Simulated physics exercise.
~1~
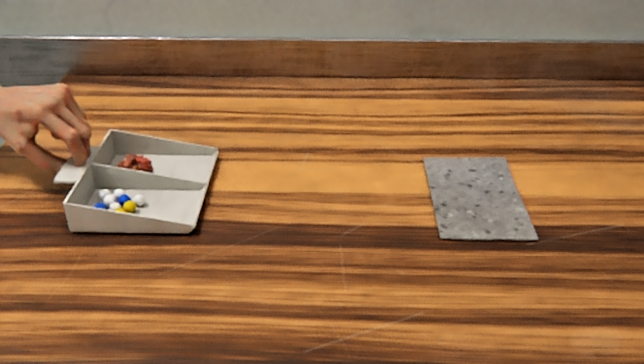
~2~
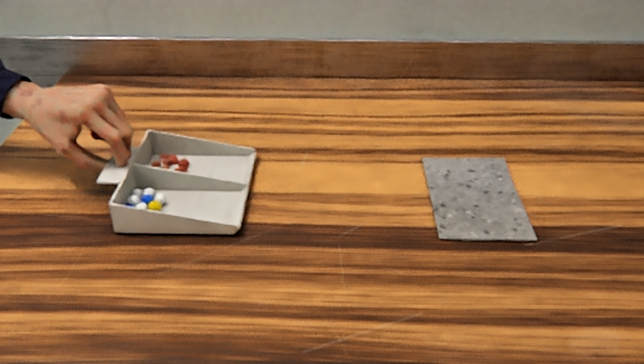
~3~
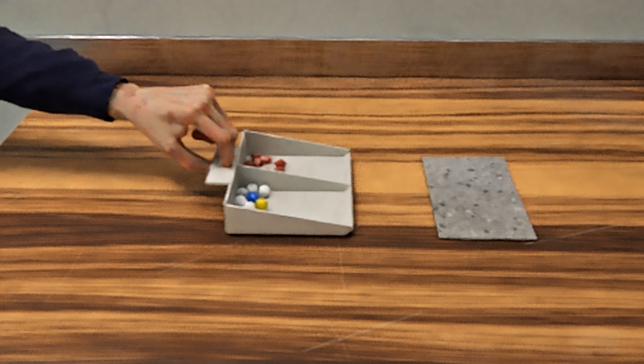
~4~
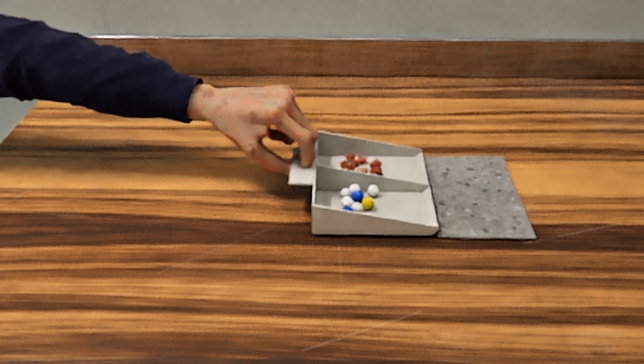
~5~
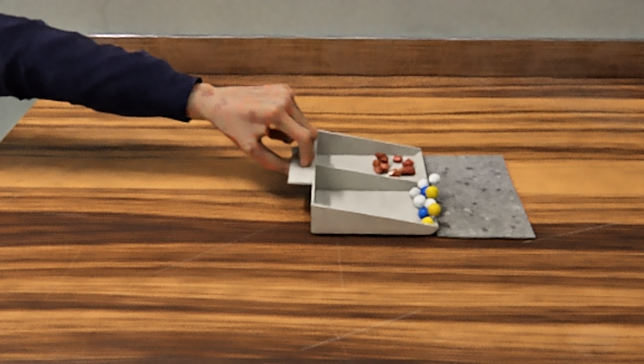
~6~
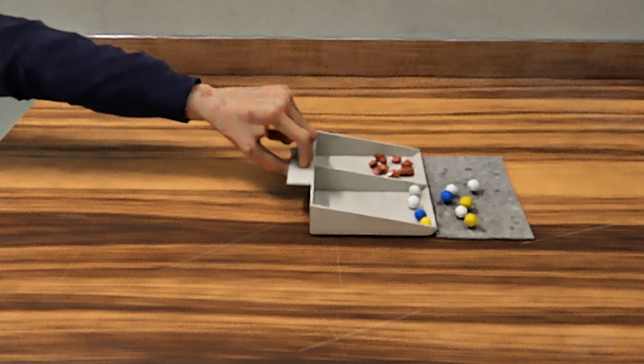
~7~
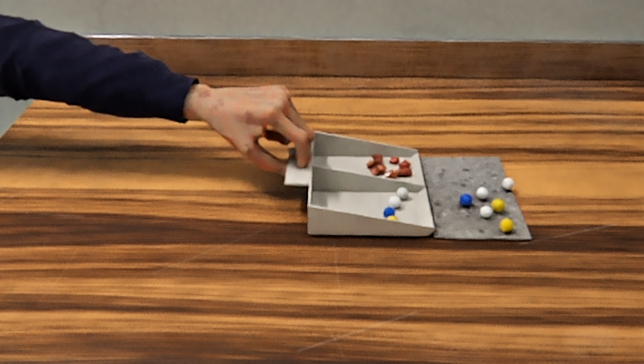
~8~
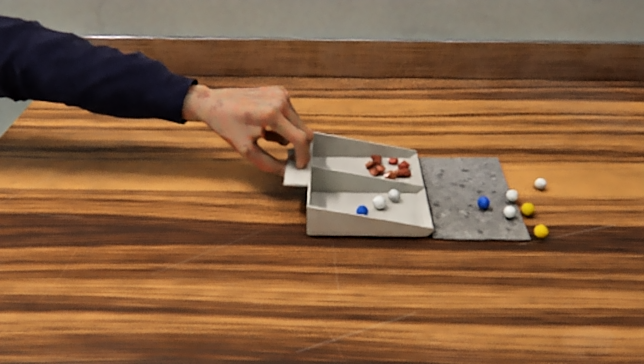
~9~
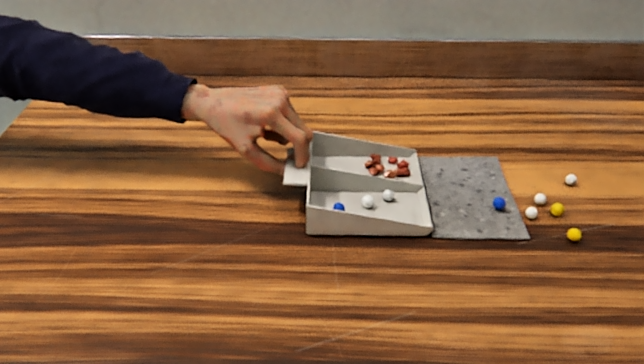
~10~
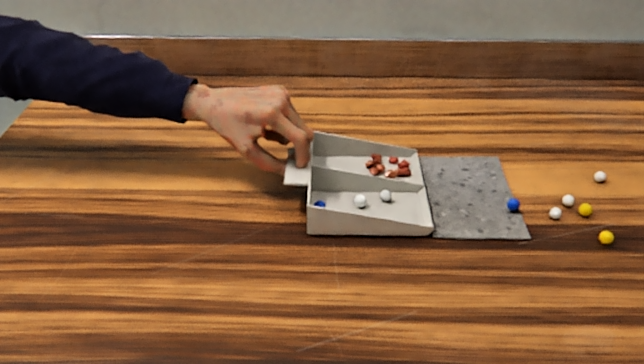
A hand slides a divided tray right into a slab, and some colourful balls roll out.
